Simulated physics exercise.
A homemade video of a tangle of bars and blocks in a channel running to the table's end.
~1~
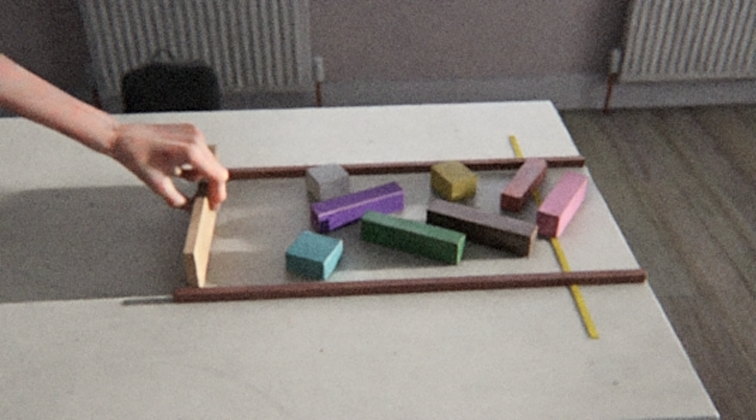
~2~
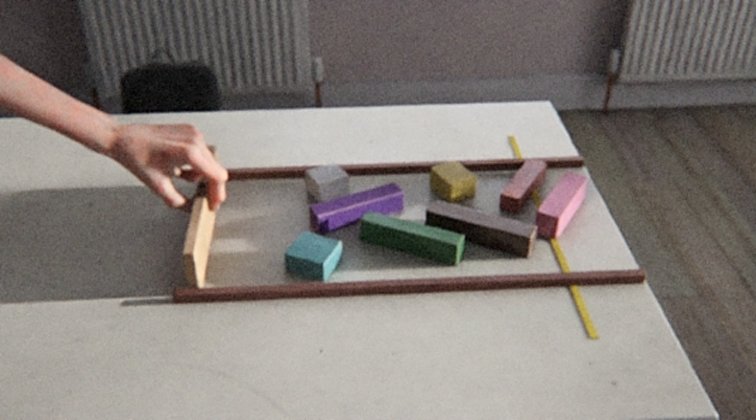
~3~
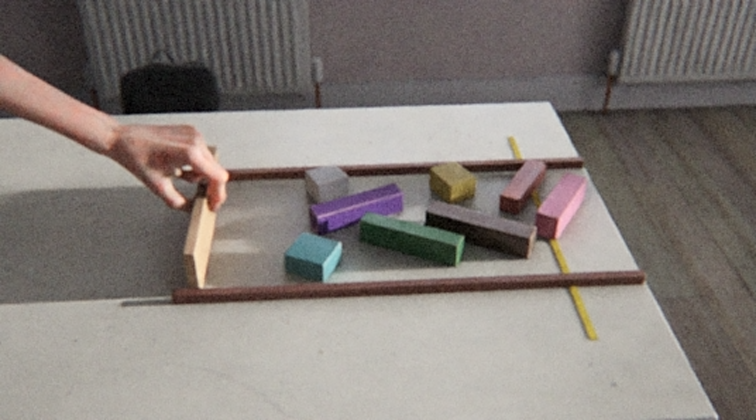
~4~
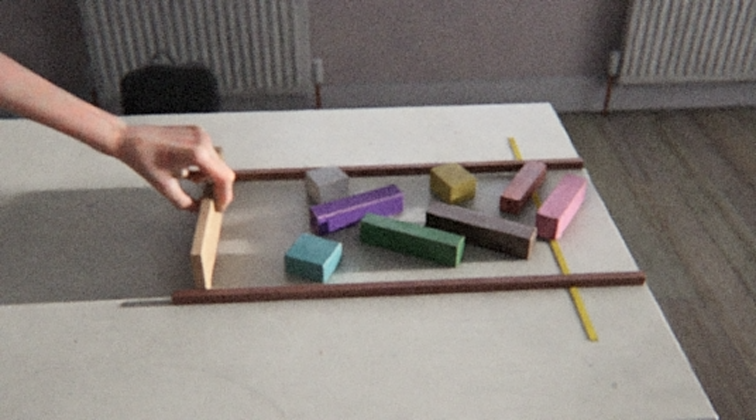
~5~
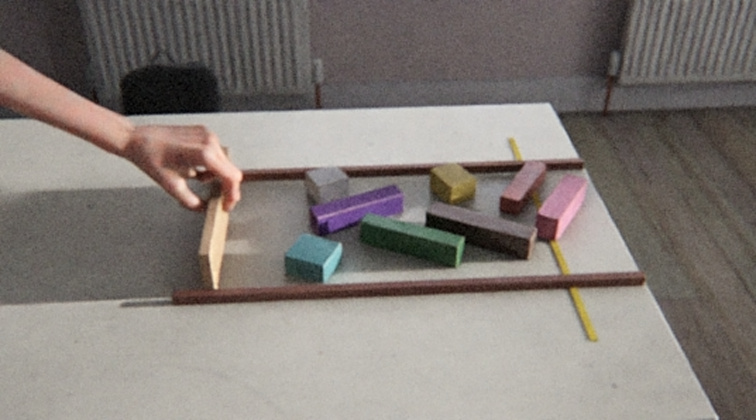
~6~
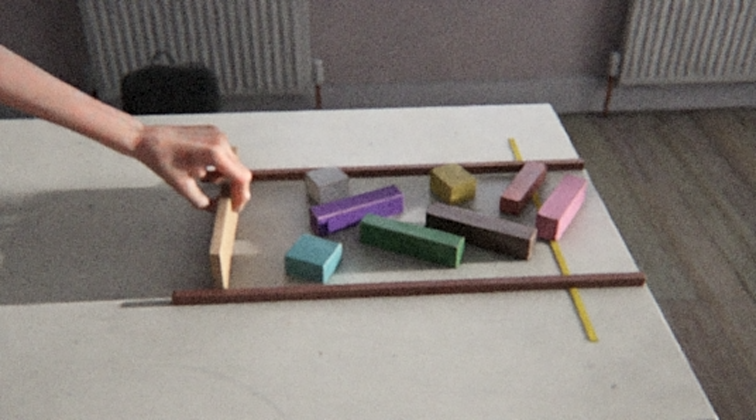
A hand reaches in from the left, gripping an upright pale wooden board at the left end of a channel between two dark rails on a pale tabletop, seen from above. Grey-white, teal and yellow blocks lie among purple, green, brown, red and pink bars, with yellow tape at right. The hand holds still, then slides the board slightly right; the pieces and camera stay still.
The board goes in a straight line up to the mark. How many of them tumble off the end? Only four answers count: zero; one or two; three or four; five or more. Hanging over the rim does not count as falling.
My answer: Three or four.
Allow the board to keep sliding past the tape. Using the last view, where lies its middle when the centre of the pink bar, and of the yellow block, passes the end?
Estimated middle: (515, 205), and (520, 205) for the other.
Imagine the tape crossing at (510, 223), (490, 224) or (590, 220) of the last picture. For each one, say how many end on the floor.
Try 1: 0; try 2: 0; try 3: 6.
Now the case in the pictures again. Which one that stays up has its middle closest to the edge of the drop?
It's the brown bar that ends up nearest.
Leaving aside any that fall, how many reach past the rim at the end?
Counting them gives 3.
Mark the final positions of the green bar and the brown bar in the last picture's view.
The green bar stops around (605, 239); the brown bar around (618, 232).
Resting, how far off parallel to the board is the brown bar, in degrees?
Roughly 45° out of line.
Soon after, none off yet; pink bar at rest near (561, 207); red bar at rest near (523, 188); brown bar at rest near (480, 230).
Then, none off yet; pink bar at rest near (561, 207); red bar moving near (529, 189); brown bar moved a little near (497, 232).
Further on, none off yet; pink bar moved a little near (597, 209); red bar moved about its own width near (581, 198); brown bar moved about its own width near (571, 235).
At rest, the number that fall off is three or four; fallen, yellow block, red bar and pink bar.
